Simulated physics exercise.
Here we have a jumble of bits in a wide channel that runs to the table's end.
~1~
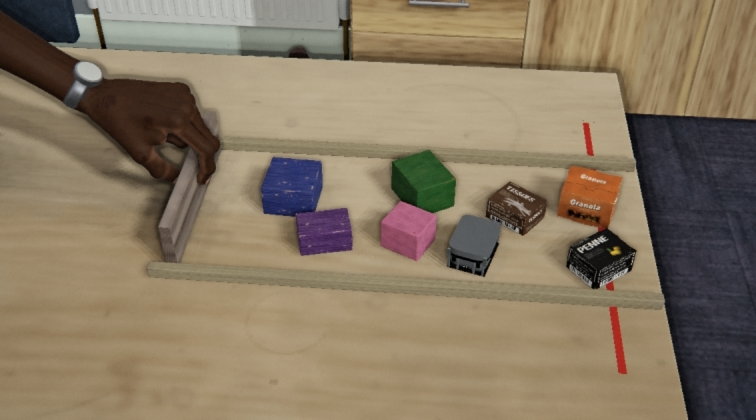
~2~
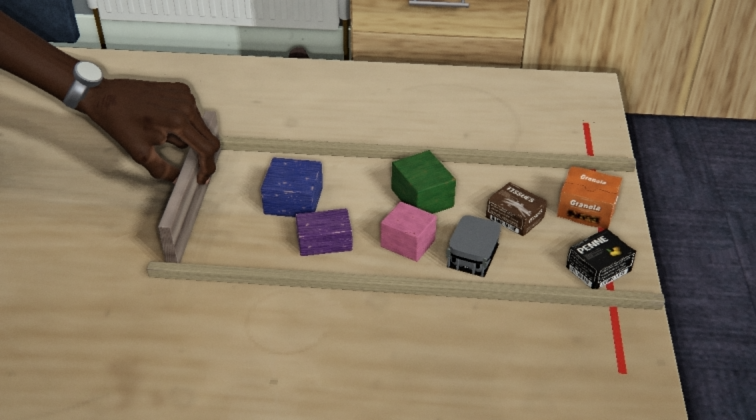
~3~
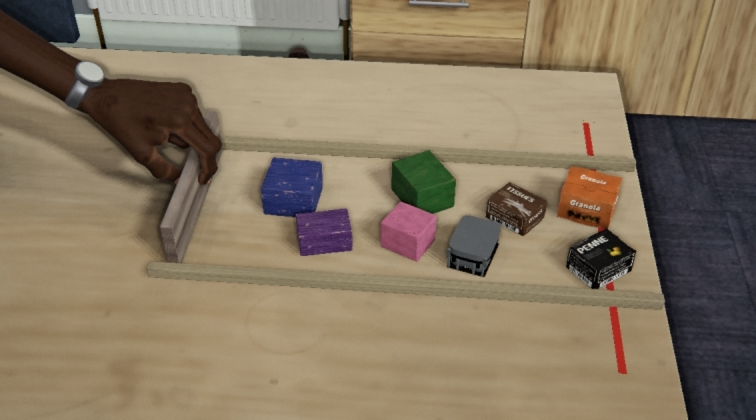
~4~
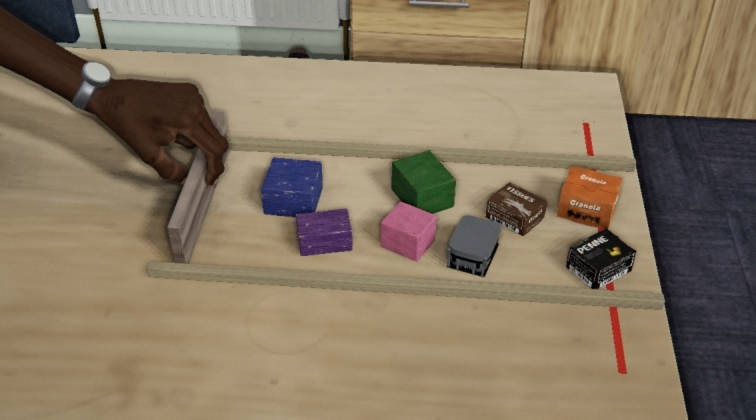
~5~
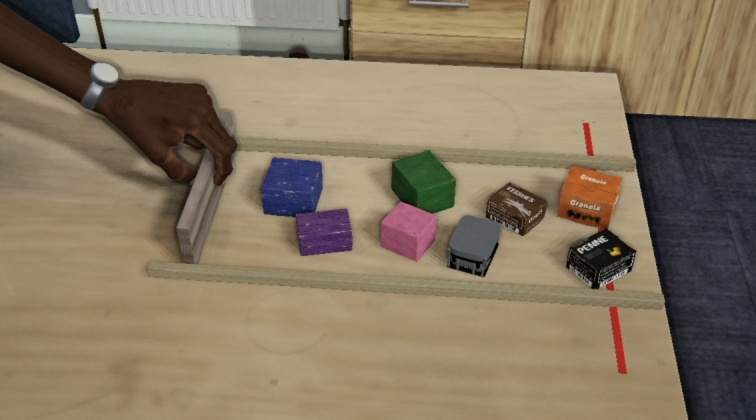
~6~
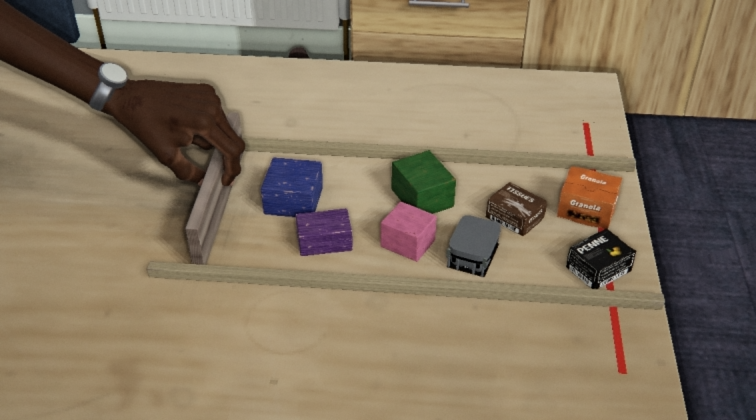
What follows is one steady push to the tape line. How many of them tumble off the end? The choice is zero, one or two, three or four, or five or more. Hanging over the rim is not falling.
The number that fall off is five or more.
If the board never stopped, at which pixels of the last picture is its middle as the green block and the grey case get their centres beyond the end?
For the green block at (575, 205), for the grey case at (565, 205).
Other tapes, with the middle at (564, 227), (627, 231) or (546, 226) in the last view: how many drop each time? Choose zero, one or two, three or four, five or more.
For each place: Three to four; 5 or more; three or four.
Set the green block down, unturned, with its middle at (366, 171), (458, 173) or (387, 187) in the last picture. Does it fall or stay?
The green block does not fall; is kept; drops off.
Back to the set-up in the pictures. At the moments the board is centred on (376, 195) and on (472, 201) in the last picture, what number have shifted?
First 5, then 8.
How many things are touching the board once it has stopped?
2 of them.
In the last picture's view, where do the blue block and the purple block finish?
The blue block stops around (628, 206); the purple block around (635, 257).
Soon after, none off yet; black box at rest near (600, 259); orange box at rest near (589, 198); brown box at rest near (516, 209).
In the end, the number that fall off is five or more; gone, pink block, green block, grey case, brown box, orange box and black box.
